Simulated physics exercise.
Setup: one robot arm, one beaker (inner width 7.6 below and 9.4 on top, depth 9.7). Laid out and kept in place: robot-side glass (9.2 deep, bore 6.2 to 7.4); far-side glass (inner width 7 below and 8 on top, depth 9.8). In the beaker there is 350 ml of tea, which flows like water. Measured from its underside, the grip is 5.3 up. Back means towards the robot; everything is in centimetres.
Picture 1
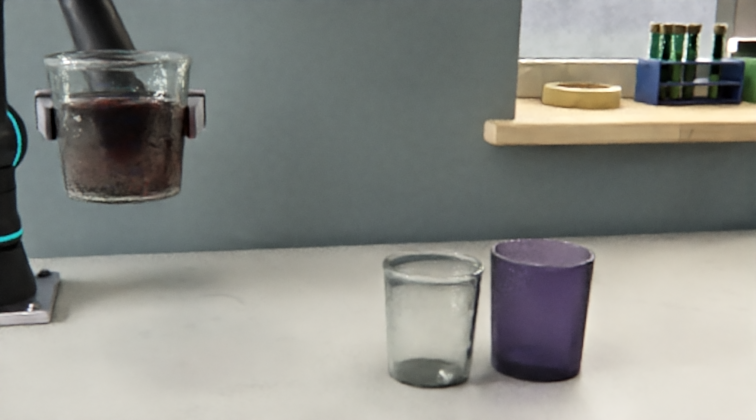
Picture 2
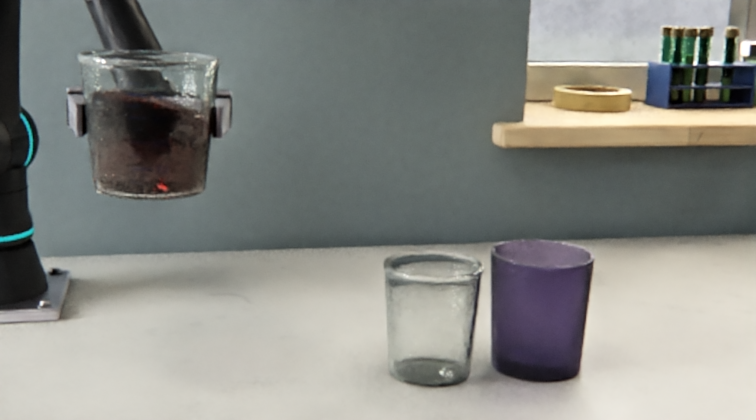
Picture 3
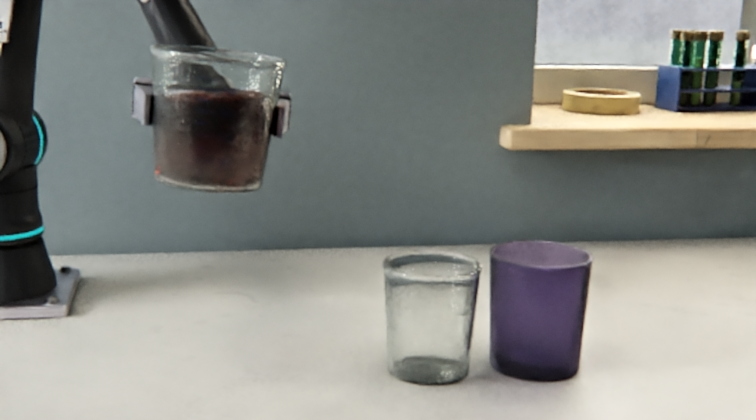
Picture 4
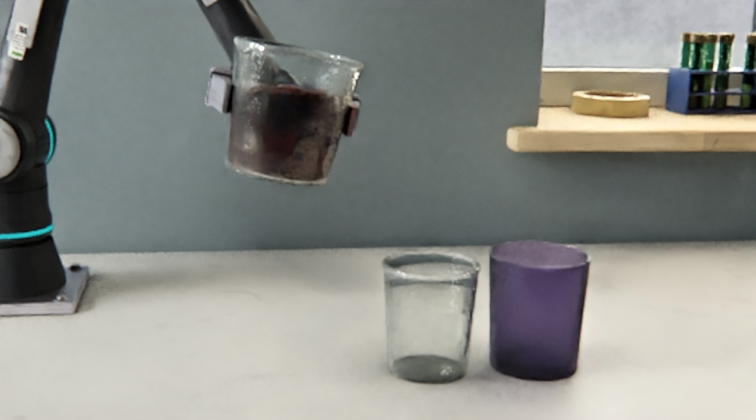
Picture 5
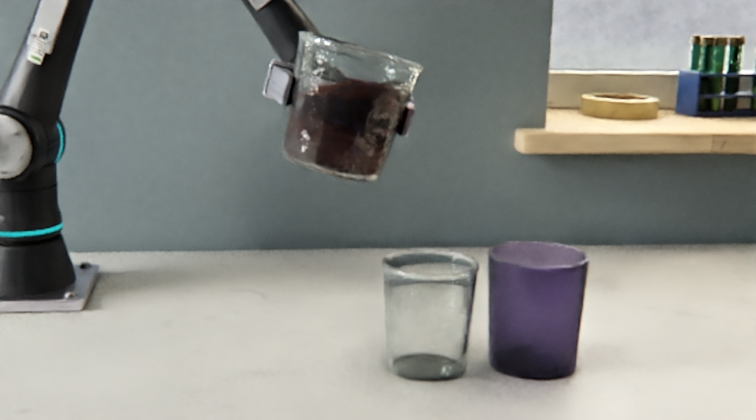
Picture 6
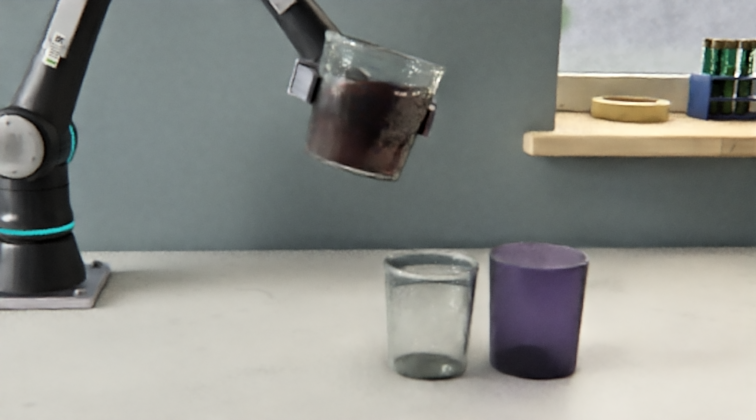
A robot arm carries a clear beaker of dark liquid rightward through the air, gradually tilting it forward to the right, while a clear glass and a purple glass stay side by side on the pale tabletop below.
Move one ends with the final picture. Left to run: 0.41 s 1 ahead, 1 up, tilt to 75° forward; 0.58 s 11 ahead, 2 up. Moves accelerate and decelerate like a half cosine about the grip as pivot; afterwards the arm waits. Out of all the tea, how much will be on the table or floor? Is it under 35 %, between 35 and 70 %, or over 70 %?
It is between 35 and 70 %.
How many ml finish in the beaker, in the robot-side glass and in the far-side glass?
Around 50 ml in the first, 5 ml in the second and 130 ml in the third.
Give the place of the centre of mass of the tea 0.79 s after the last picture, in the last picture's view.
It's centred near (515, 206).
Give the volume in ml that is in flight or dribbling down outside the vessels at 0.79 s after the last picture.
Estimate: About 50 ml.
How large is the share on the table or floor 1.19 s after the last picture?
Share: Close to 35 %.
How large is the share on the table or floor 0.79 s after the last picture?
My guess is close to 1 per cent.
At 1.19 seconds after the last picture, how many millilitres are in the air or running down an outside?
30 ml.
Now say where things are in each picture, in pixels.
In the first frame, the beaker middle at (122, 127), level; upper third of the tea around (121, 112), from x 60 to 180, top at y 95; 355 ml in the beaker.
In the second frame, the beaker middle at (150, 125), tilted 2° forward; upper third of the tea around (142, 109), from x 90 to 205, top at y 85.
In the third frame, the beaker middle at (214, 120), tilted 6° forward; upper third of the tea around (218, 105), from x 160 to 270, top at y 90.
In the fourth frame, the beaker middle at (288, 114), tilted 10° forward; upper third of the tea around (290, 99), from x 230 to 345, top at y 80.
In the fifth frame, the beaker middle at (345, 110), tilted 14° forward; upper third of the tea around (355, 96), from x 290 to 410, top at y 75.
In the sixth frame, the beaker middle at (368, 110), tilted 16° forward; upper third of the tea around (376, 96), from x 310 to 430, top at y 75; 355 ml in the beaker.
Then, 0.40 s on, tilted 75° forward, liquid up to 25 above the table; 295 ml in the beaker, 10 ml in the far-side glass, 50 ml in the air or running down outside.
Then, 0.79 s on, tilted 75° forward, liquid up to 40 above the table; 160 ml in the beaker, 135 ml in the far-side glass, 5 ml on the table or floor, 55 ml in the air or running down outside.
Then, 1.19 s on, tilted 75° forward, liquid up to 24 above the table; 130 ml on the table or floor, 125 ml in the far-side glass, 65 ml in the beaker, 5 ml in the robot-side glass, 30 ml in the air or running down outside.
Then, 1.99 s on, tilted 75° forward, liquid up to 23 above the table; 165 ml on the table or floor, 130 ml in the far-side glass, 50 ml in the beaker, 5 ml in the robot-side glass.
In the end, 170 ml on the table or floor, 130 ml in the far-side glass, 50 ml in the beaker, 5 ml in the robot-side glass. That is 47 % on the table or floor.
